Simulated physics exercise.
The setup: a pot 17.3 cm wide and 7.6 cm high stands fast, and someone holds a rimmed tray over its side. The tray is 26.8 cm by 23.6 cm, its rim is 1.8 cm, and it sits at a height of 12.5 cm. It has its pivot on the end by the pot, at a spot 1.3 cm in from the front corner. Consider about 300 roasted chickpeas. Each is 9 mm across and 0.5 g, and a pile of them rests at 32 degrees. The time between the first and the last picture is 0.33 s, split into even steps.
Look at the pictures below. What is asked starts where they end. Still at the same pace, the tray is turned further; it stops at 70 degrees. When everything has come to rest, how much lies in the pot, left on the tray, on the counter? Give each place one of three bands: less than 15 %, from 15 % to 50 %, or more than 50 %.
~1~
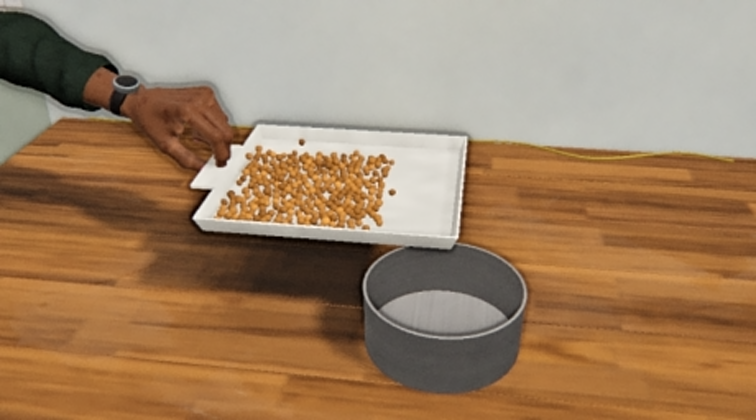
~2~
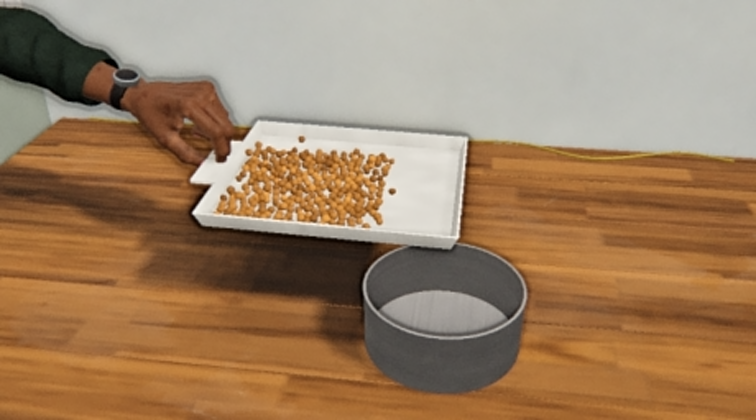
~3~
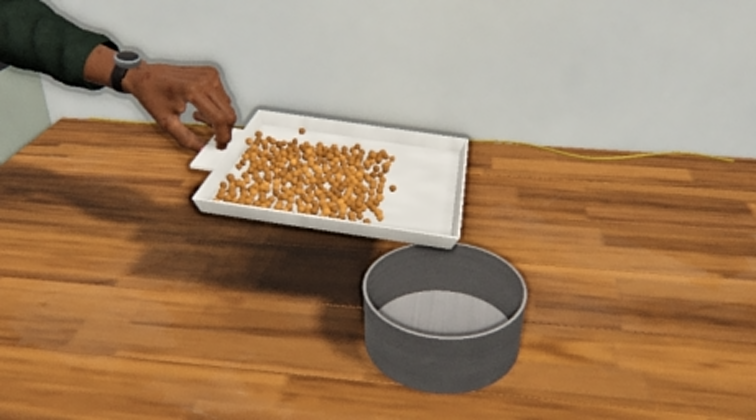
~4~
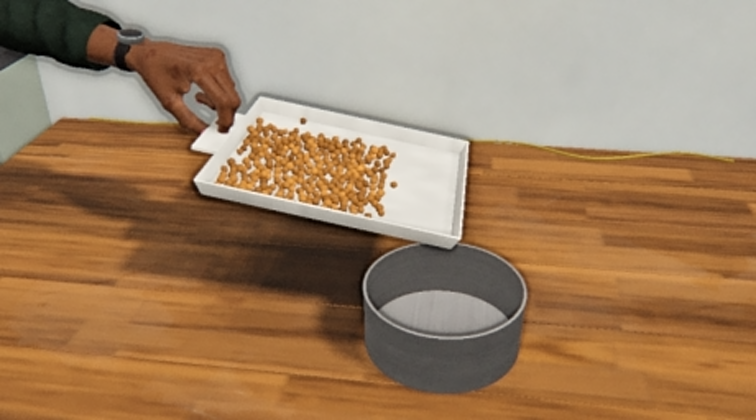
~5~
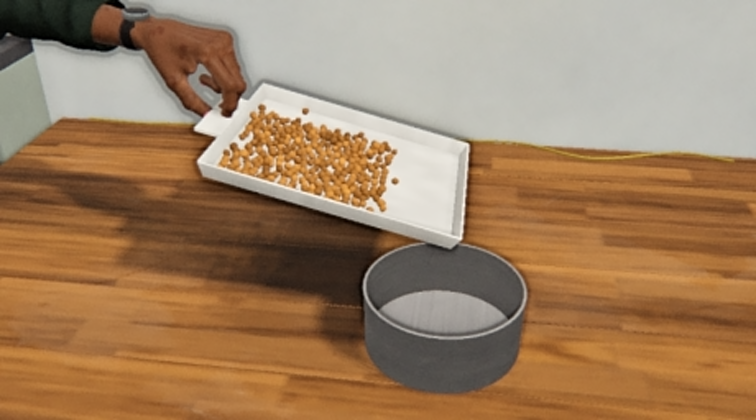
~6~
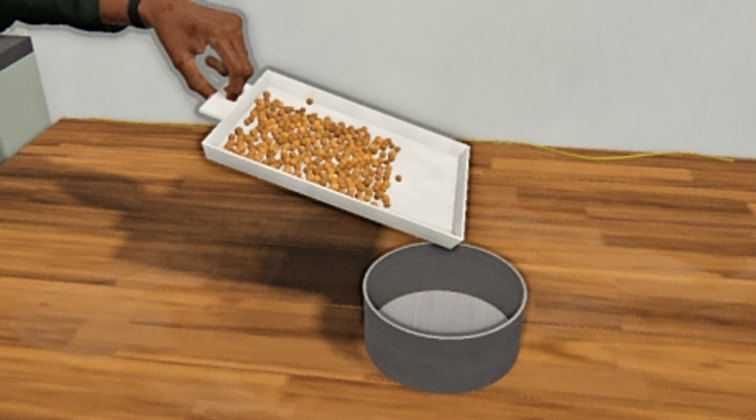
Outcome: Pot: Probably a low amount. Tray: Probably over half of it. Counter: Probably an intermediate amount.
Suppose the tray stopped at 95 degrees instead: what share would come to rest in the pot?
In that case some 20 per cent.
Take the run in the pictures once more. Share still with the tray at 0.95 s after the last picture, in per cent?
I'd put it at roughly 65 per cent.
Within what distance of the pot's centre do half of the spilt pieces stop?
18 cm.
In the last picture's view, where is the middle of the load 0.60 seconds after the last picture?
Approx. (453, 186).
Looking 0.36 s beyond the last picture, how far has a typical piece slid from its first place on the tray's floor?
Displacement on the tray: Roughly 12 cm.
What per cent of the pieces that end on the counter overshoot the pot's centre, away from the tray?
Some 90 per cent.
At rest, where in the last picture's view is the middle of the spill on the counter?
Somewhere around (495, 257), I'd say.
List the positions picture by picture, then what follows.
The first picture shows tray tilt 0 degrees, front corners at (202, 215) and (451, 234); middle of the pieces at (308, 186); pot at (444, 285).
The second picture shows tray tilt 1 degrees, front corners at (201, 211) and (451, 234); middle of the pieces at (308, 183).
The third picture shows tray tilt 5 degrees, front corners at (201, 196) and (453, 234), lowest corner right back; middle of the pieces at (308, 175).
The fourth picture shows tray tilt 10 degrees, front corners at (203, 178) and (454, 234), lowest corner right back; middle of the pieces at (310, 166).
The fifth picture shows tray tilt 14 degrees, front corners at (206, 161) and (455, 234), lowest corner right back; middle of the pieces at (312, 156).
The sixth picture shows tray tilt 19 degrees, front corners at (211, 143) and (457, 234), lowest corner right back; middle of the pieces at (316, 147); pot at (444, 285).
Then, 0.36 s after the last picture, tilt 44 degrees; the tray holds 100 %, the pot 0 %.
Then, 0.60 s after the last picture, tilt 60 degrees; the tray holds 80 %, the pot 5 %.
Then, 0.95 s after the last picture, tilt 70 degrees; the tray holds 65 %, the pot 5 %.
In the end, pot 5 %, tray 65 %, counter 25 %.
